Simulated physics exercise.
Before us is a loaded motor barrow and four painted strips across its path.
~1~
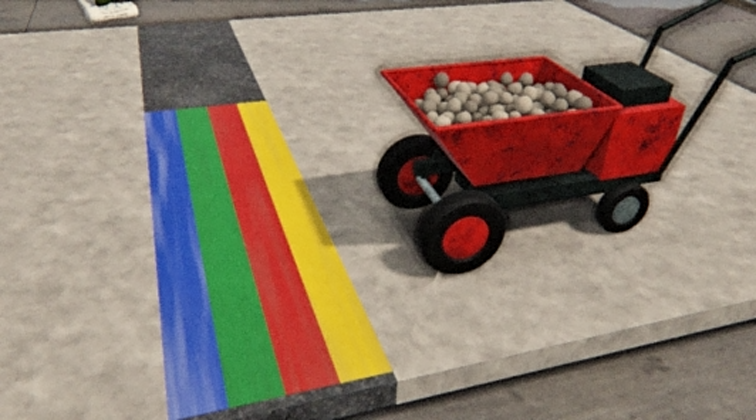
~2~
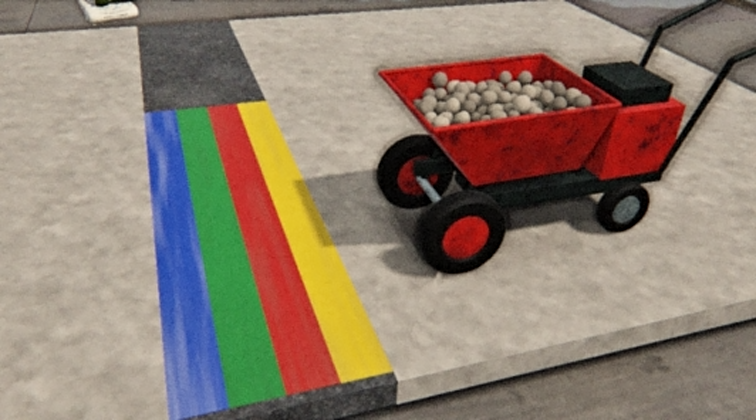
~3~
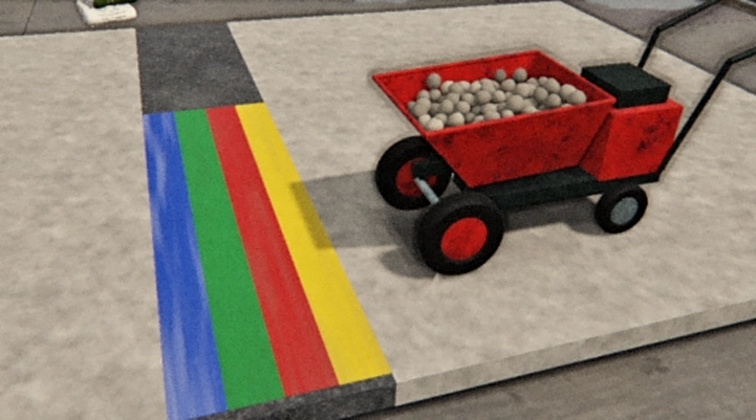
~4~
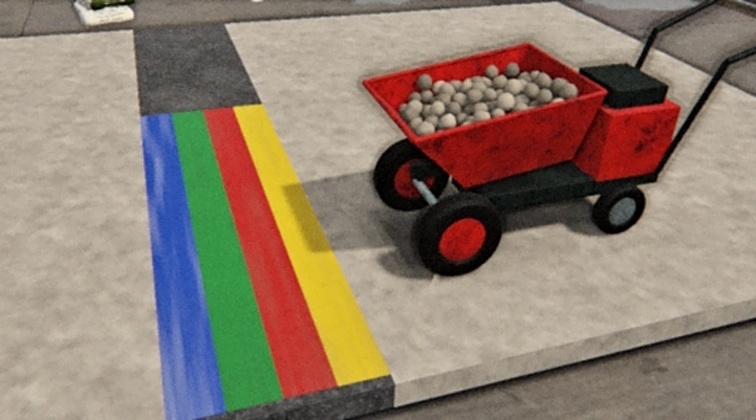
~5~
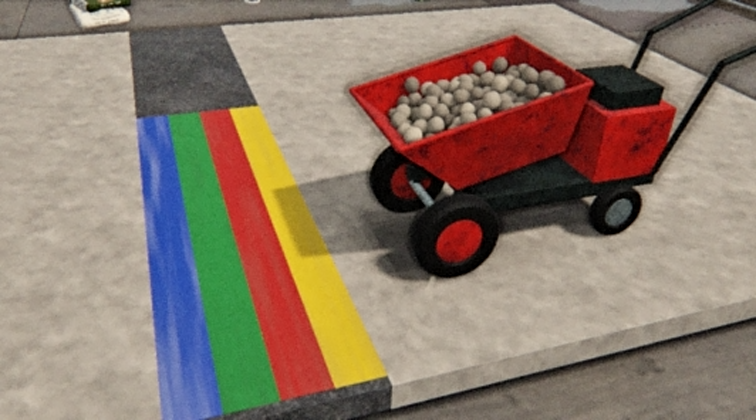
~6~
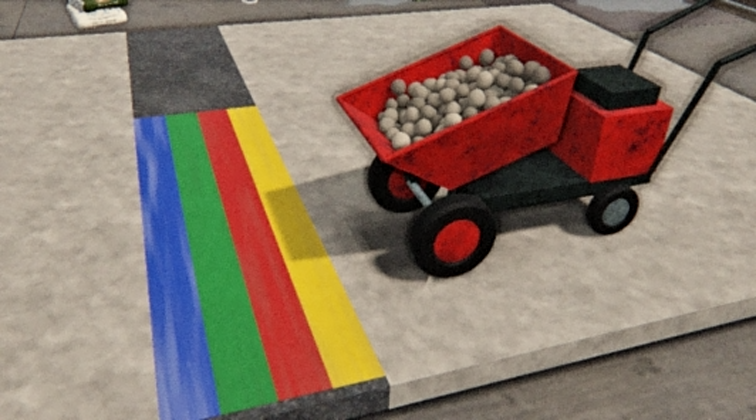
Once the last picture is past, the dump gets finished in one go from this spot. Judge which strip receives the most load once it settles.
The strip receiving the most is the red one.
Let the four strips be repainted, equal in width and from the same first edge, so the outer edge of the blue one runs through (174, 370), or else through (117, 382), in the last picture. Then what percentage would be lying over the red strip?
In turn 30 and 30 in a hundred.
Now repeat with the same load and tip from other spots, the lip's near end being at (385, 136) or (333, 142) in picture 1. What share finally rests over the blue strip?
20 and 30 percent, in that order.
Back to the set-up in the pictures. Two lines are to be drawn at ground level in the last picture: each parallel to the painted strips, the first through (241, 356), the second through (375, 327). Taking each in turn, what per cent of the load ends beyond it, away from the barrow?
First roughly 20 percent, then 90 percent.
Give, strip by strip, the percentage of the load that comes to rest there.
So the yellow strip ends with 20 %, the red strip with 30 %, the green strip with 20 % and the blue strip with 10 %.
Just after the last frame, skip tipped steeply; every one in the skip.
A moment on, skip tipped right over; roughly two thirds in the skip; about a tenth over the yellow strip; roughly a quarter over the red strip; just a few over the green strip; just a few falling.
Further on, skip tipped right over; roughly a quarter in the skip; roughly a quarter over the yellow strip; roughly a third over the red strip; roughly a quarter over the green strip; about a tenth over the blue strip; just a few off the paint.
When it is over, skip tipped right over; about a tenth in the skip; roughly a quarter over the yellow strip; roughly a third over the red strip; roughly a quarter over the green strip; about a tenth over the blue strip; just a few off the paint.
